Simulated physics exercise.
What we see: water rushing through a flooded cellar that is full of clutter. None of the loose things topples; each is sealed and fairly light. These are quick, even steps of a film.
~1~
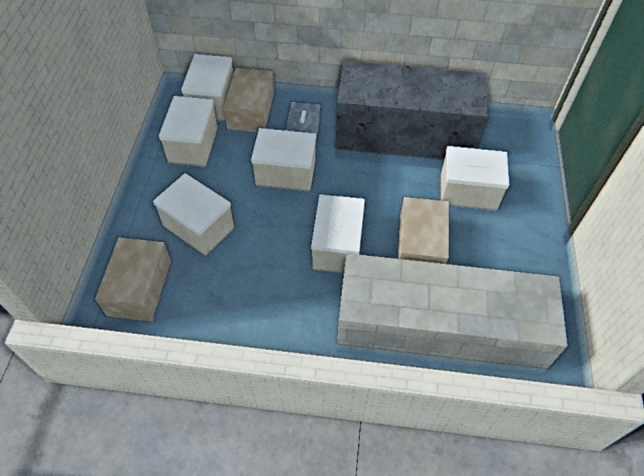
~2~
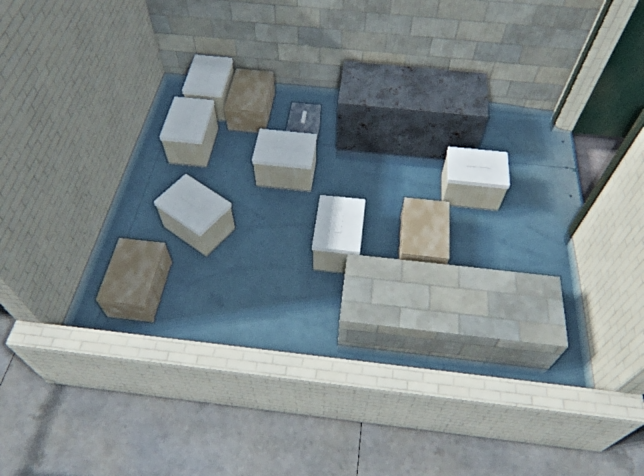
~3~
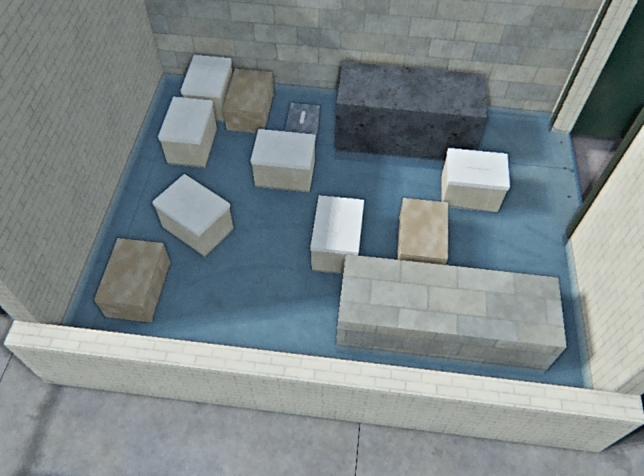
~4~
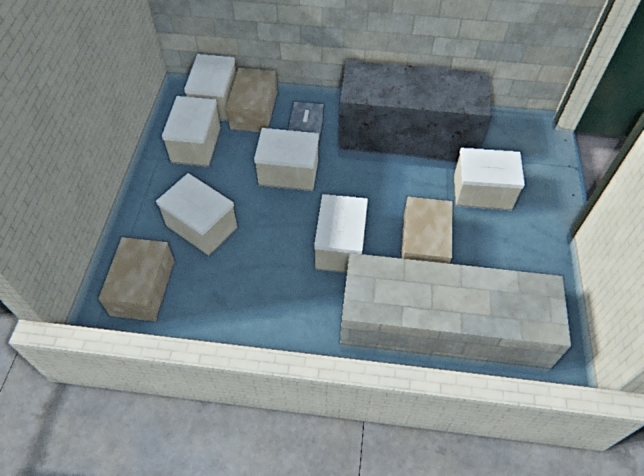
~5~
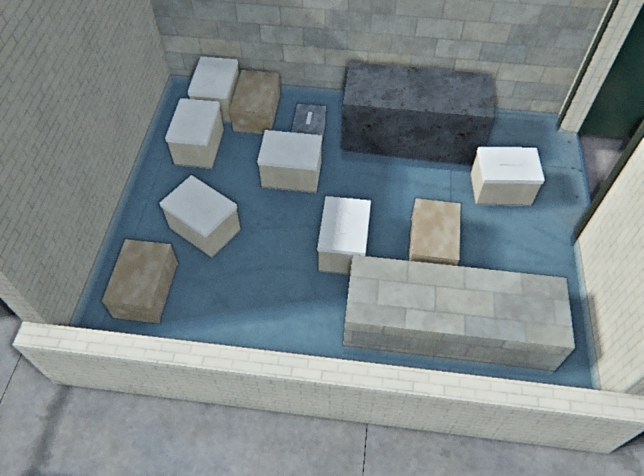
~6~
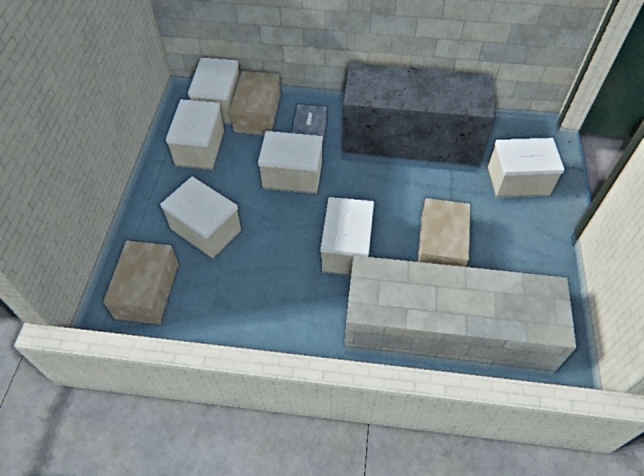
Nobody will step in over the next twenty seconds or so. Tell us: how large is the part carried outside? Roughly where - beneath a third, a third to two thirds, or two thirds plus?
Roughly a third to two thirds.
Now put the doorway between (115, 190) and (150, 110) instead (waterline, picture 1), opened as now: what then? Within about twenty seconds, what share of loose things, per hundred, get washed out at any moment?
Close to 80 percent.
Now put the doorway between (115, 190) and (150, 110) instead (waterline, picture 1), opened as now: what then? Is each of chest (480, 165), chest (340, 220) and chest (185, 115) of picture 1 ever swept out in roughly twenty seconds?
Taken in that order, the answers are not lost, swept away, swept away.
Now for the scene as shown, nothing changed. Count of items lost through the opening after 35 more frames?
By my count it is 4.
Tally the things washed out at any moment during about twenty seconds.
I get 4.
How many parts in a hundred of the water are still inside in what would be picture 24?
Looks like about 62 per cent of the water.
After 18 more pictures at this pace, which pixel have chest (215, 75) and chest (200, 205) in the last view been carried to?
Look for them around (269, 84) and (277, 196).
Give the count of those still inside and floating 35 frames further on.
So that is 6.
A moment on, 1 of 10 are out; 9 afloat.
Next, 3 of 10 are out; 7 afloat.
Later, 4 of 10 are out; 6 afloat.
In the end, 4 of 10 are out; 6 afloat.
